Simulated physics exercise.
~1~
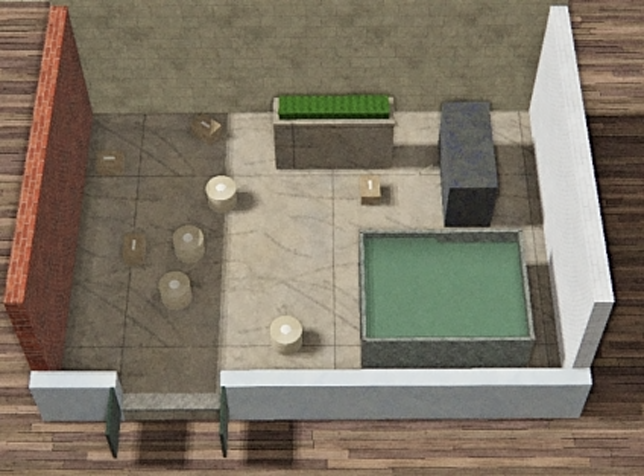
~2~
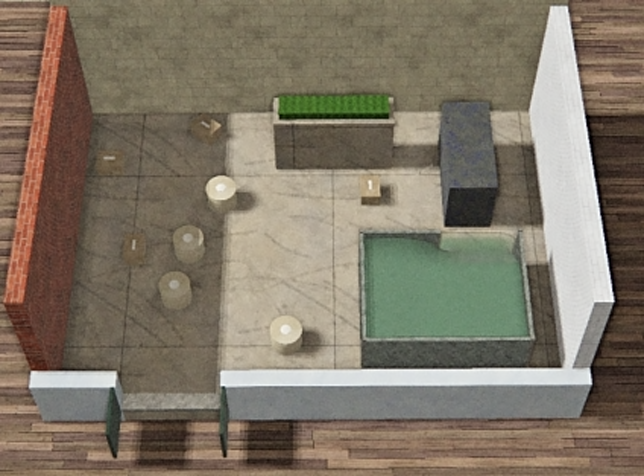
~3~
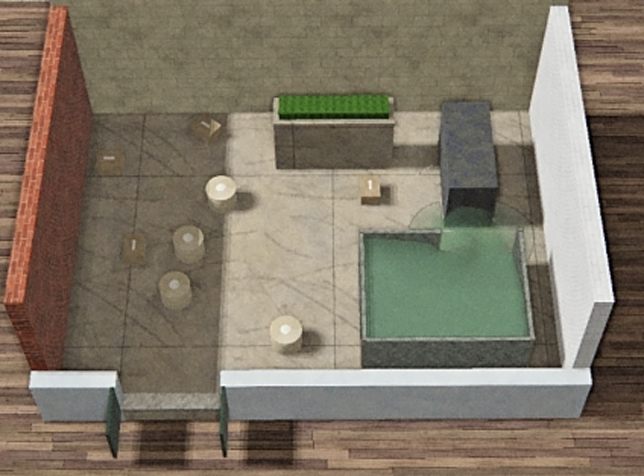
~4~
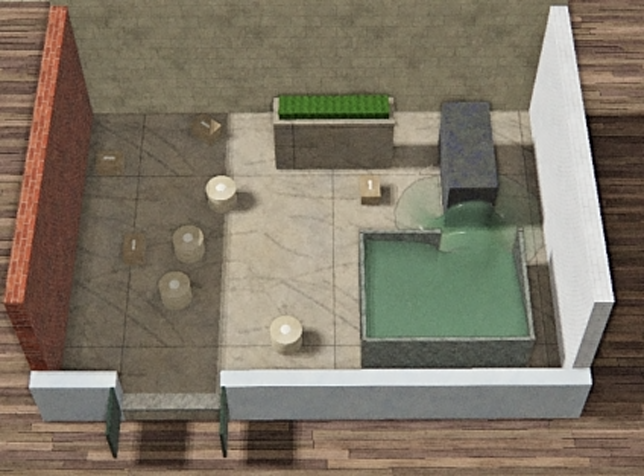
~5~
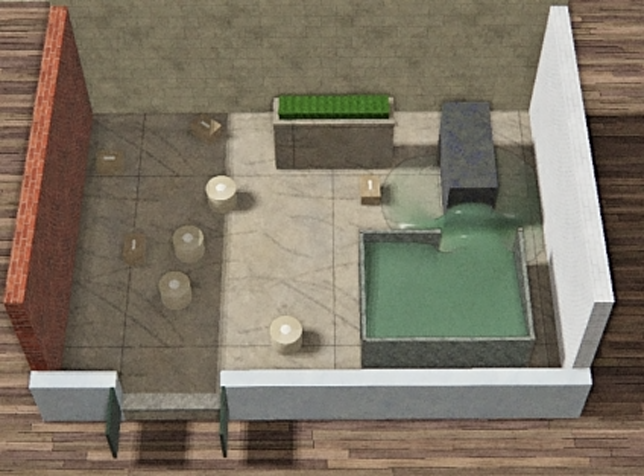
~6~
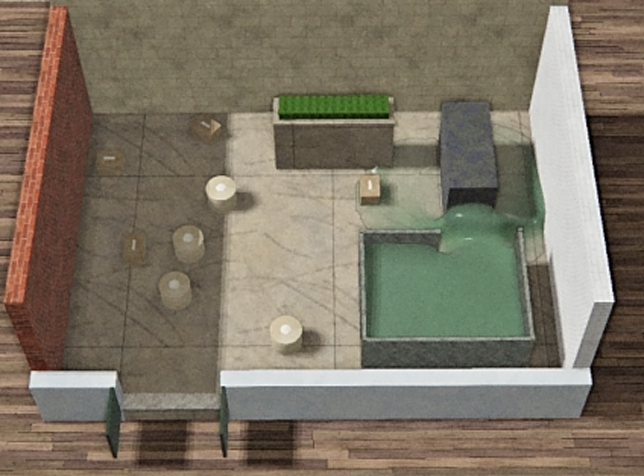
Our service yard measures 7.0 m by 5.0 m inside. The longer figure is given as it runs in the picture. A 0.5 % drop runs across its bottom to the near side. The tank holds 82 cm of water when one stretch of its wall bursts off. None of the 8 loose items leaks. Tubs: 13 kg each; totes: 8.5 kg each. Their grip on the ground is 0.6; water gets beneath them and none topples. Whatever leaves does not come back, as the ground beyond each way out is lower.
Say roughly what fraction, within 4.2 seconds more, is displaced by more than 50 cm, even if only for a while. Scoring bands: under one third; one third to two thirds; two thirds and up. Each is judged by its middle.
Band: One third to two thirds.
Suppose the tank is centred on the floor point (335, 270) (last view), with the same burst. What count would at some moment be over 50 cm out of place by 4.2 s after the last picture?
Result: 5 of them.
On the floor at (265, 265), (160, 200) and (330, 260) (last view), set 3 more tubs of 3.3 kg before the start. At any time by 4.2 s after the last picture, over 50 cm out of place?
Order as given: Goes farther, goes farther, goes farther.
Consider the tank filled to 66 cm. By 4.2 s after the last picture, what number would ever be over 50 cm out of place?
Count: 3.
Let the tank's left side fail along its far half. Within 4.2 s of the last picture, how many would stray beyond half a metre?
Then it comes to 7 of them.
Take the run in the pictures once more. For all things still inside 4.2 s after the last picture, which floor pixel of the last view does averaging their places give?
Roughly at (142, 244).
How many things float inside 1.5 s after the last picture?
The count is 0.
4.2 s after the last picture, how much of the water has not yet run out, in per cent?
Roughly 100 percent.
Then, 0.4 s after the last picture 0 of 8 are over 50 cm from their spots; 0 afloat.
Then, 1.5 s after the last picture 1 of 8 are over 50 cm from their spots; 0 afloat.
Then, 2.8 s after the last picture 4 of 8 are over 50 cm from their spots; 1 afloat.
Then, 4.2 s after the last picture 5 of 8 are over 50 cm from their spots, and 5 have been at some point; 4 afloat.
